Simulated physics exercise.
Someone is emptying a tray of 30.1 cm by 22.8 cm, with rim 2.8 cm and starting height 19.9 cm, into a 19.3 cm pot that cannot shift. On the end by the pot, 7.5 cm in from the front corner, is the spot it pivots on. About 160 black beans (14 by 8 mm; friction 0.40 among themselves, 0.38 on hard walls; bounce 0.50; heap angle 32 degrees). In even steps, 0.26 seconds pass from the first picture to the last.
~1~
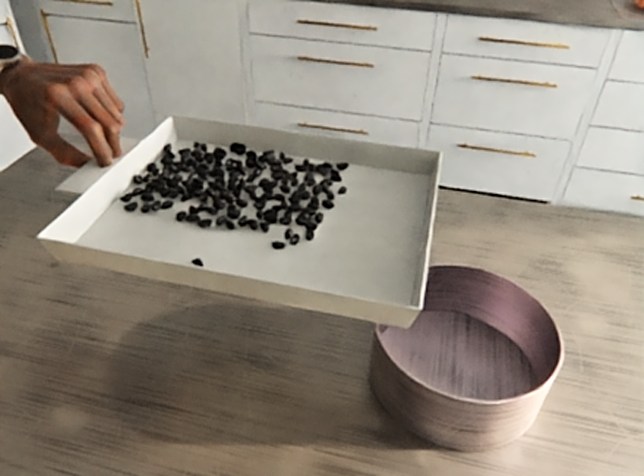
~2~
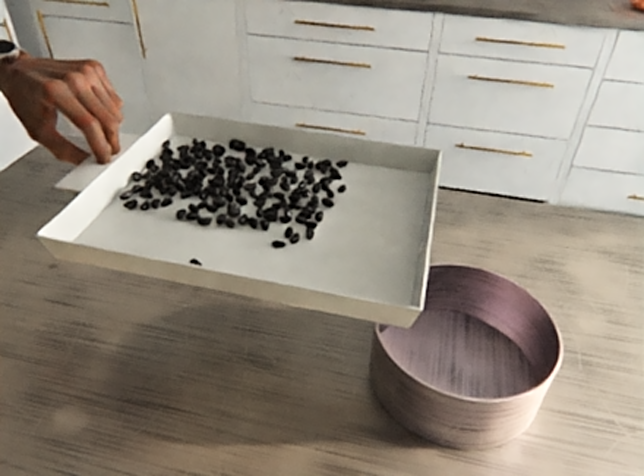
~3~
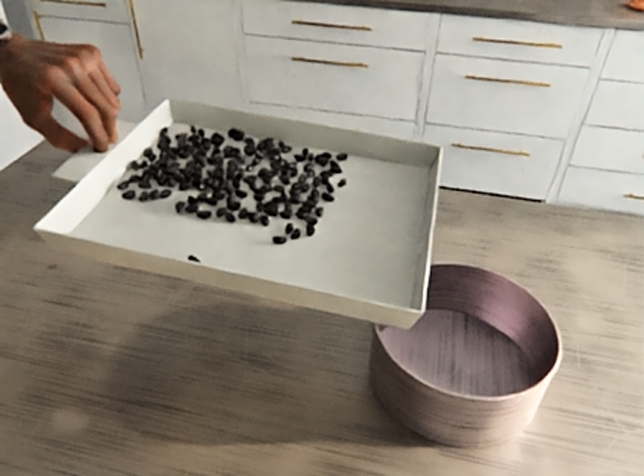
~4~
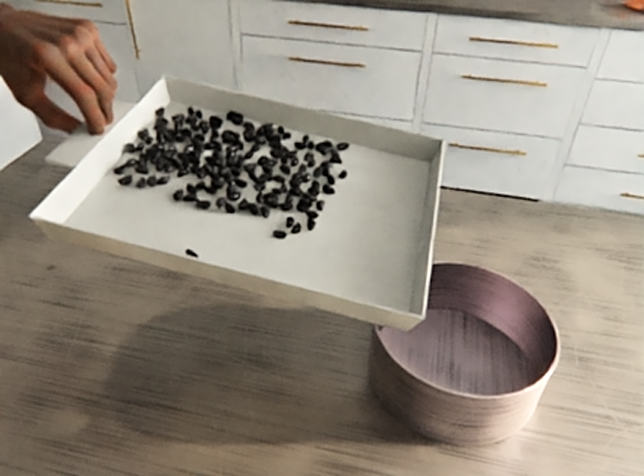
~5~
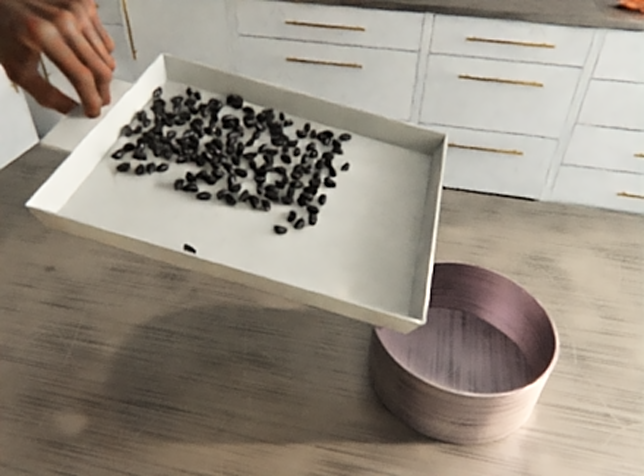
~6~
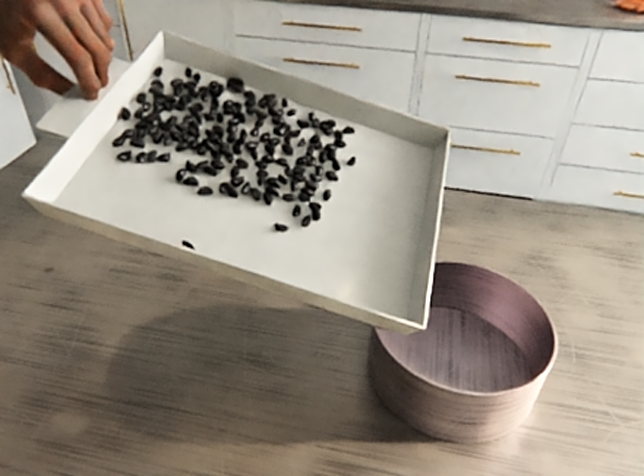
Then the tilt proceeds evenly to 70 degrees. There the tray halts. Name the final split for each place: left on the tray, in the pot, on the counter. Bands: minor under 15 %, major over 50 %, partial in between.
One by one: Tray: A good chunk, pot: Not much, counter: Over half.
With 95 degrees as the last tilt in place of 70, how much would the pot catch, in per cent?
That would give about 0 per cent.
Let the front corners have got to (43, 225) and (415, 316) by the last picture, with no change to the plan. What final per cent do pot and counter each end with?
In the pot: 0 per cent; on the counter: 40 per cent.
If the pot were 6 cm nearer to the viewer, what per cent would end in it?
Then roughly 30 percent would land in it.
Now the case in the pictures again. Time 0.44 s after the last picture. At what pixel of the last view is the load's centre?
Look near (379, 300) in the last picture.
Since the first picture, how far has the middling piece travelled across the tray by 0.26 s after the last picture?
6 cm.
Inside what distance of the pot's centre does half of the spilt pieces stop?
Some 22 centimetres.
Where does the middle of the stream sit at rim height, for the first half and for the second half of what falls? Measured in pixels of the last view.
Early half: About (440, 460); late half: (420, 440).
Then, 0.26 s after the last picture, tilt 45 degrees; the tray holds 100 %, the pot 0 %.
Then, 0.44 s after the last picture, tilt 62 degrees; the tray holds 100 %, the pot 0 %.
Then, 0.73 s after the last picture, tilt 70 degrees; the tray holds 30 %, the pot 0 %.
In the end, tray 25 %, pot 0 %, counter 75 %.
